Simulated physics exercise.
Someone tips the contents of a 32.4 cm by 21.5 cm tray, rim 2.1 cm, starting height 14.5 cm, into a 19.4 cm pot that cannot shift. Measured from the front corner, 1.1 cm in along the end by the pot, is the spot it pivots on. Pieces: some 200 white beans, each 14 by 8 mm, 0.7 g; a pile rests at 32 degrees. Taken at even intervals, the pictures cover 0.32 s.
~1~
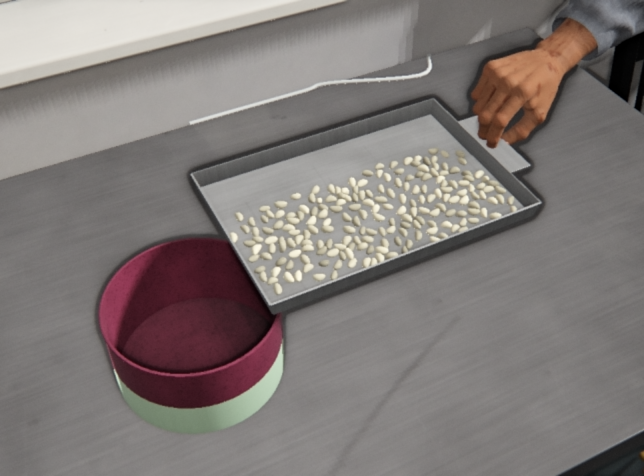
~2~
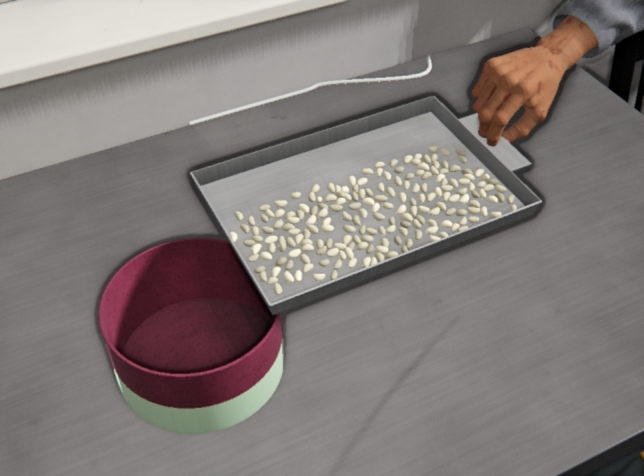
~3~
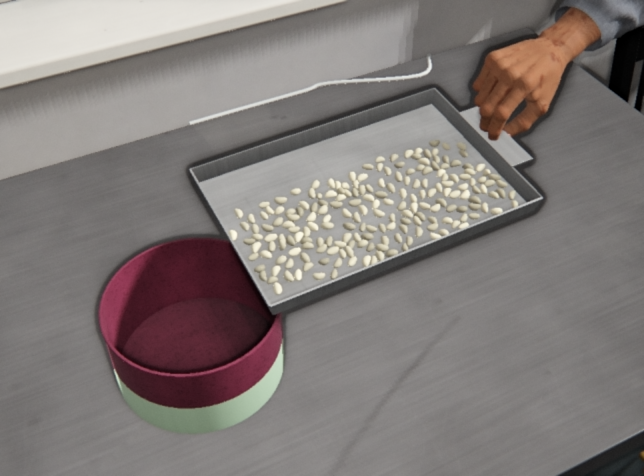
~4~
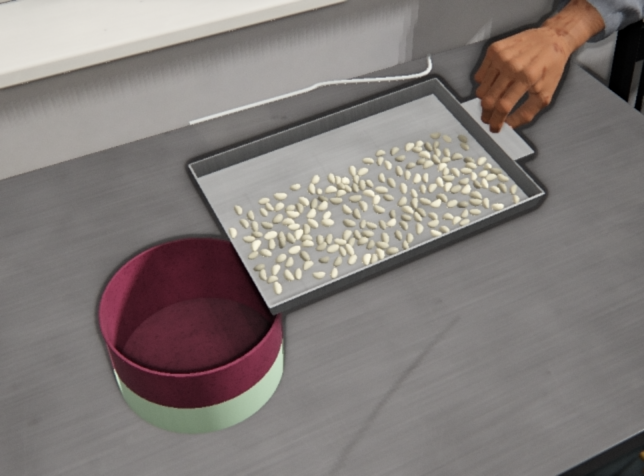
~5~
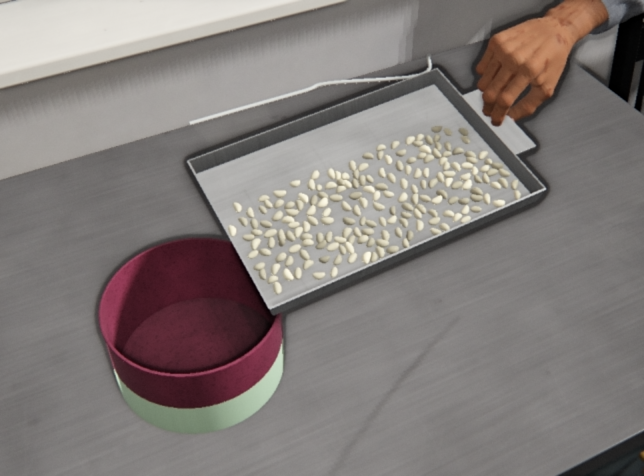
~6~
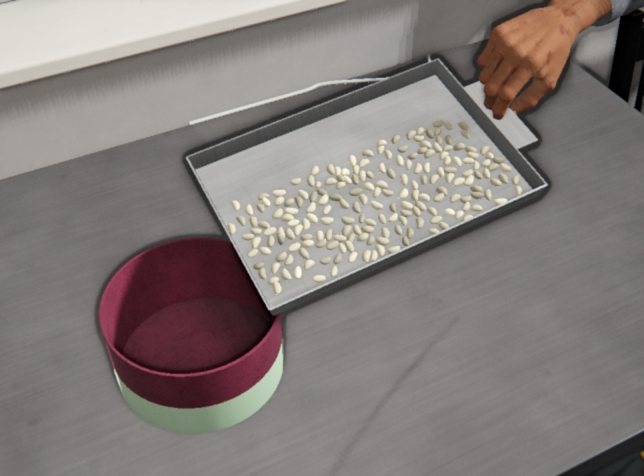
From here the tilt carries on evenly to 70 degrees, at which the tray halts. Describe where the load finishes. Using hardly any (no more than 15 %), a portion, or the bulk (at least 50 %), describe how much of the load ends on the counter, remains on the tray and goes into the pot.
Counter: The bulk, tray: A portion, pot: Hardly any.
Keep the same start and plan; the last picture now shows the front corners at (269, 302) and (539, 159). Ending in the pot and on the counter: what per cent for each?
You'd end with pot at 40 and counter at 0.
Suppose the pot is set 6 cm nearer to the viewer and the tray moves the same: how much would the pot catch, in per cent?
I'd put it at around 50 per cent.
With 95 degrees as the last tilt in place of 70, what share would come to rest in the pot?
Estimate: Roughly 0 percent.
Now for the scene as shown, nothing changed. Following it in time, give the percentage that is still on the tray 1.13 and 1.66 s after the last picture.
About 100, 60.
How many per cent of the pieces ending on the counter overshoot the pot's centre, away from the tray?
It comes to near 20 percent.
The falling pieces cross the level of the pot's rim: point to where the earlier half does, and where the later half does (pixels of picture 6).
Roughly (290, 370) to begin with, later roughly (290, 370).
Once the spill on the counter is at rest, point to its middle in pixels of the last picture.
Spill centre at rest: About (281, 452).
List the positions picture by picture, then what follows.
The first frame shows tray tilt 0 degrees, front corners at (272, 300) and (536, 201); middle of the pieces at (378, 218); pot at (191, 301).
The second frame shows tray tilt 1 degrees, front corners at (272, 301) and (536, 200); middle of the pieces at (378, 217).
The third frame shows tray tilt 3 degrees, front corners at (272, 301) and (537, 196); middle of the pieces at (378, 214).
The fourth frame shows tray tilt 5 degrees, front corners at (272, 302) and (539, 192), lowest corner left front; middle of the pieces at (378, 210).
The fifth frame shows tray tilt 8 degrees, front corners at (272, 303) and (540, 187), lowest corner left front; middle of the pieces at (378, 207).
The sixth frame shows tray tilt 11 degrees, front corners at (272, 305) and (542, 183), lowest corner left front; middle of the pieces at (377, 206); pot at (191, 301).
Then, 0.68 s after the last picture, tilt 39 degrees; the tray holds 100 %, the pot 0 %.
Then, 1.13 s after the last picture, tilt 57 degrees; the tray holds 100 %, the pot 0 %.
Then, 1.66 s after the last picture, tilt 70 degrees; the tray holds 60 %, the pot 0 %.
In the end, counter 75 %, tray 25 %, pot 0 %.
